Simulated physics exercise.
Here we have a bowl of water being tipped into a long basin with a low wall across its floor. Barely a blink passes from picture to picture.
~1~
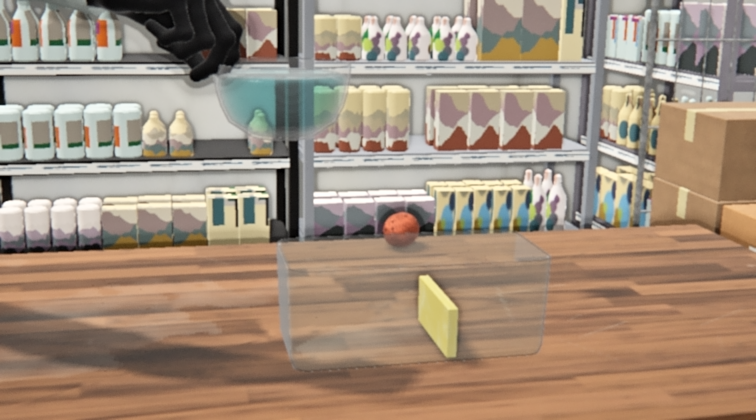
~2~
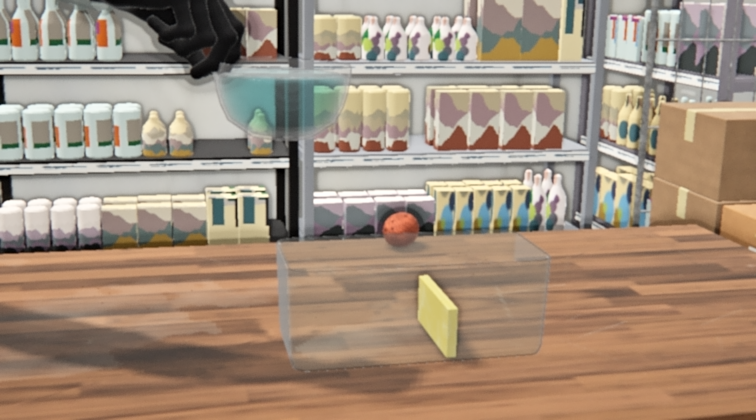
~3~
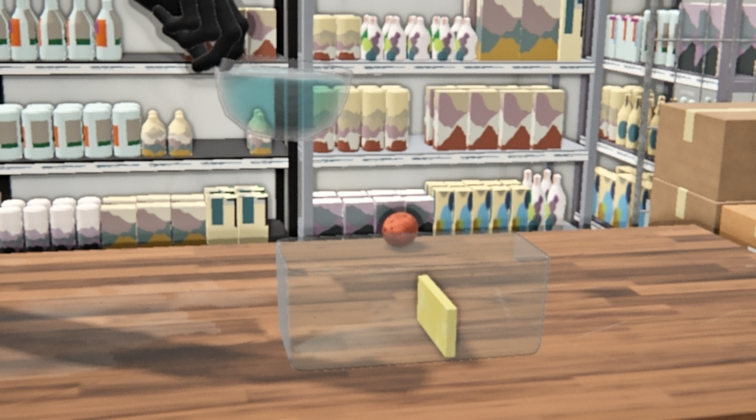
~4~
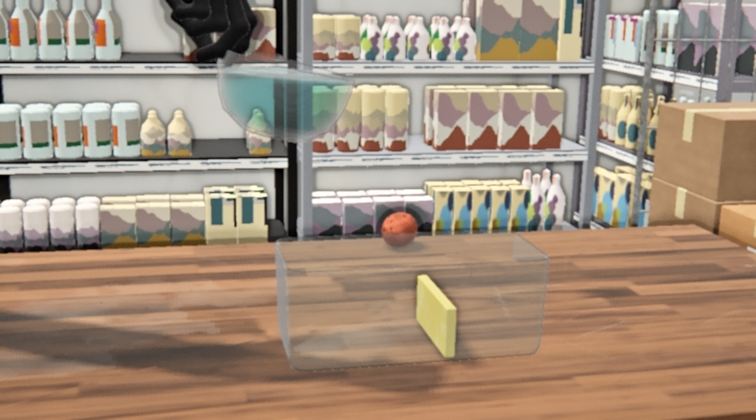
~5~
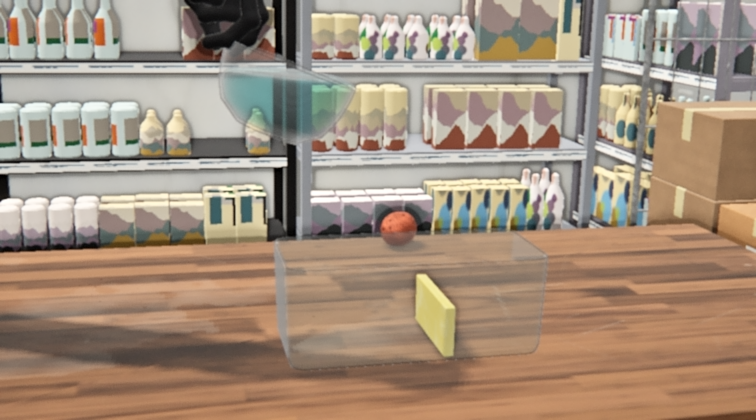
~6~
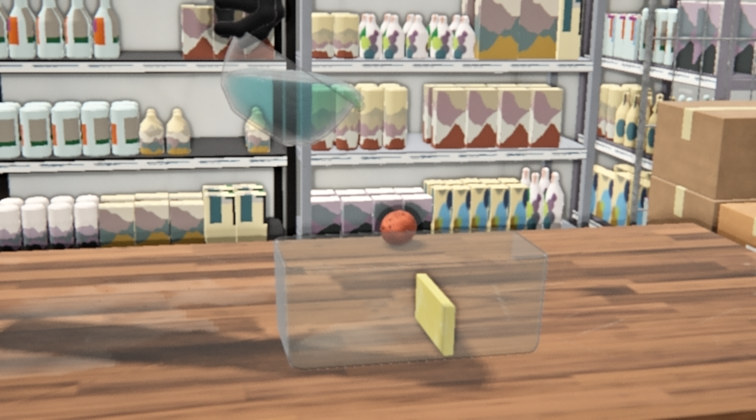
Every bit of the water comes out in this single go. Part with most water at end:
The most liquid is found in the left area.
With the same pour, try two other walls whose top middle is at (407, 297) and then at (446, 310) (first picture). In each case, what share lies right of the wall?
About 40 % for the first and about 15 % for the second.
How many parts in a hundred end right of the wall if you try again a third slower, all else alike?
I'd say close to 5 %.
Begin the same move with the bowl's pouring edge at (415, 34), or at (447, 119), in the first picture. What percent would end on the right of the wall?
About 60 per cent, then about 80 per cent.
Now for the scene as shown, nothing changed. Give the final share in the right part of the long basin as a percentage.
Estimate: Some 5 per cent.
A moment on, the tilt is 95° and 19 per cent is still to pour, 29 is left of the wall and 1 right of it.
Next, the tilt is 106° and 1 per cent is still to pour, 86 is left of the wall and 2 right of it.
Then the tilt is 106° and 0 per cent is still to pour, 87 is left of the wall and 6 right of it.
Later the tilt is 106° and 0 per cent is still to pour, 87 is left of the wall and 7 right of it.
At rest 87 per cent lies left of the wall, 7 right of it and 6 outside.
